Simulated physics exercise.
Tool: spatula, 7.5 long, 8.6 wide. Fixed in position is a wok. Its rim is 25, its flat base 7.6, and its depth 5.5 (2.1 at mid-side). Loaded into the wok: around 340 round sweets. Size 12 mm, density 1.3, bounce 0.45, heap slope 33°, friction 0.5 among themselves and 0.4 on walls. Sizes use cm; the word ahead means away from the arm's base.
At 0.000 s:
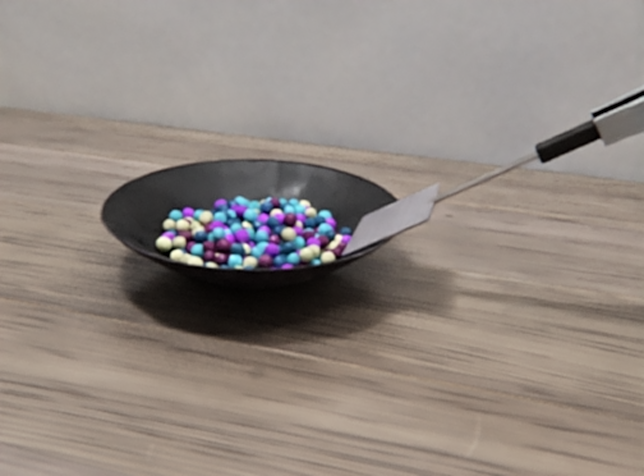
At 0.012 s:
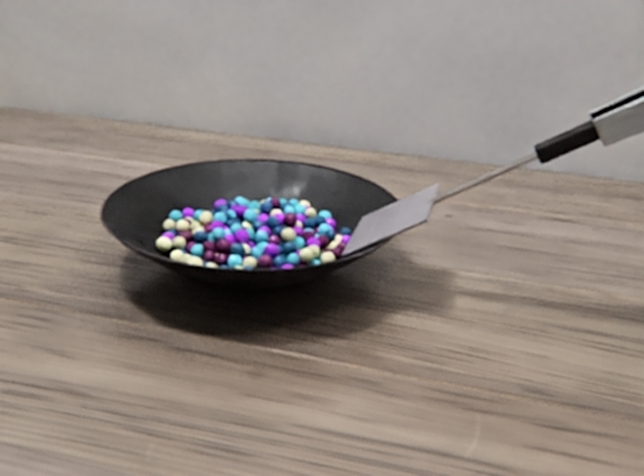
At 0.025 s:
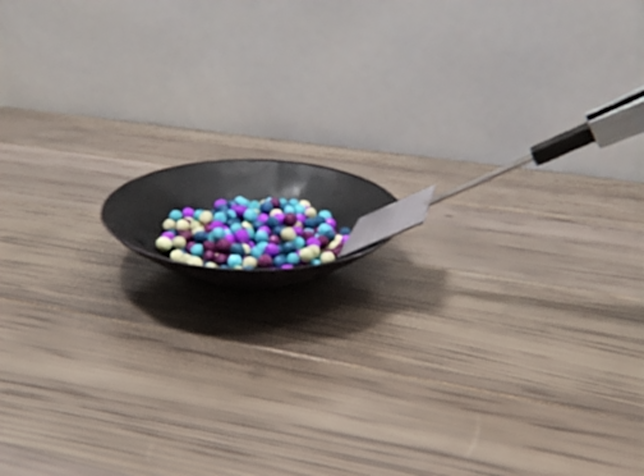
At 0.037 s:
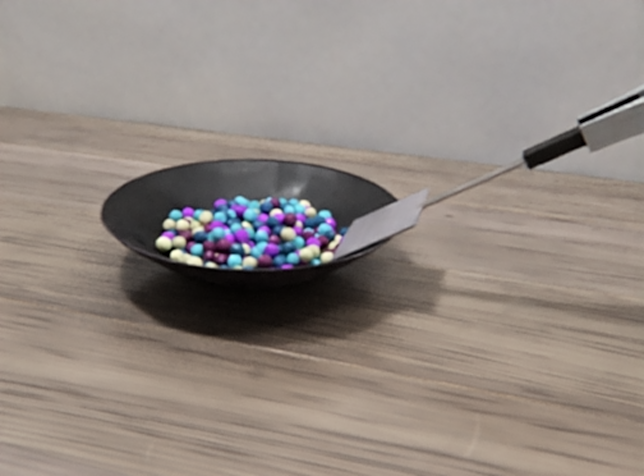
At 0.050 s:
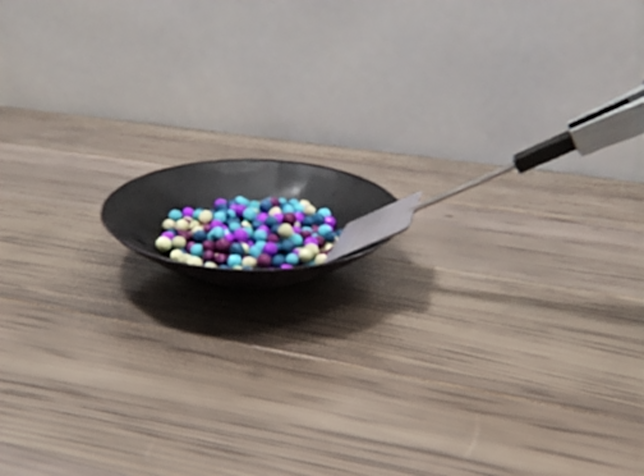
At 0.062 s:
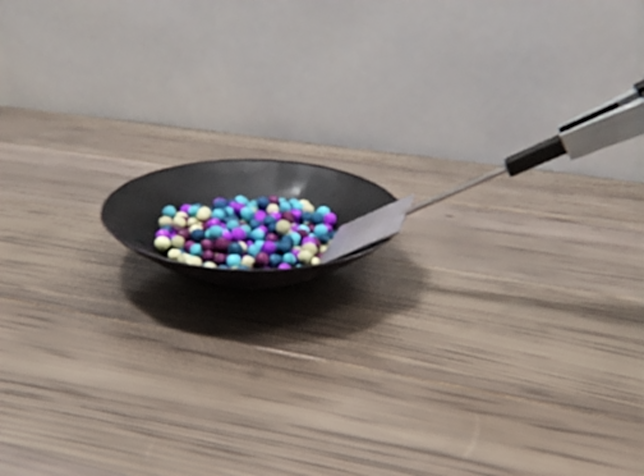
The clip opens on a dark wok of small round sweets in purple, turquoise, cream and dark tones on a wooden surface, a spatula angled in from the right. After barely moving at first, the spatula slides slightly left and deeper into the wok, nudging the heap a little leftward.
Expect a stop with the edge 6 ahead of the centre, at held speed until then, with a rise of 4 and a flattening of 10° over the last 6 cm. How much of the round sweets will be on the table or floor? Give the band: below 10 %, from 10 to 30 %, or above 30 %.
Below 10 %.
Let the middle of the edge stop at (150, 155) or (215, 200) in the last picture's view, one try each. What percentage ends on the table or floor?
I'd say roughly 35 per cent, then roughly 0 per cent.
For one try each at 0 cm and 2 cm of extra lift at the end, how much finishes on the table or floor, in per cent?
I'd put it near 15 in a hundred, then near 5 in a hundred.
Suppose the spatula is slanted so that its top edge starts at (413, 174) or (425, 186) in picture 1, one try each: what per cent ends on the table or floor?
Some 5 and 5 per cent.
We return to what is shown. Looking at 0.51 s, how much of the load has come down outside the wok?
My estimate is roughly 5 %.
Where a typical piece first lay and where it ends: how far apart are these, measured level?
I'd put it at close to 5 centimetres.
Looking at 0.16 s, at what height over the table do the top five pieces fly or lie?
Somewhere near 5 cm, I'd say.
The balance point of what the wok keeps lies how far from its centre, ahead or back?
Ahead, by around 4.5 cm.
By 0.16 s, sloping 33°, highest piece 5 above the table; 338 in the wok.
By 0.26 s, sloping 29°, highest piece 7 above the table; 337 in the wok, 1 on the blade or in flight.
By 0.51 s, sloping 23°, highest piece 7 above the table; 326 in the wok, 10 on the table or floor, 2 on the blade or in flight.
By 1.56 s, sloping 23°, highest piece 7 above the table; 324 in the wok, 14 on the table or floor.
Final count, 324 in the wok, 14 on the table or floor. That is 4 % on the table or floor.
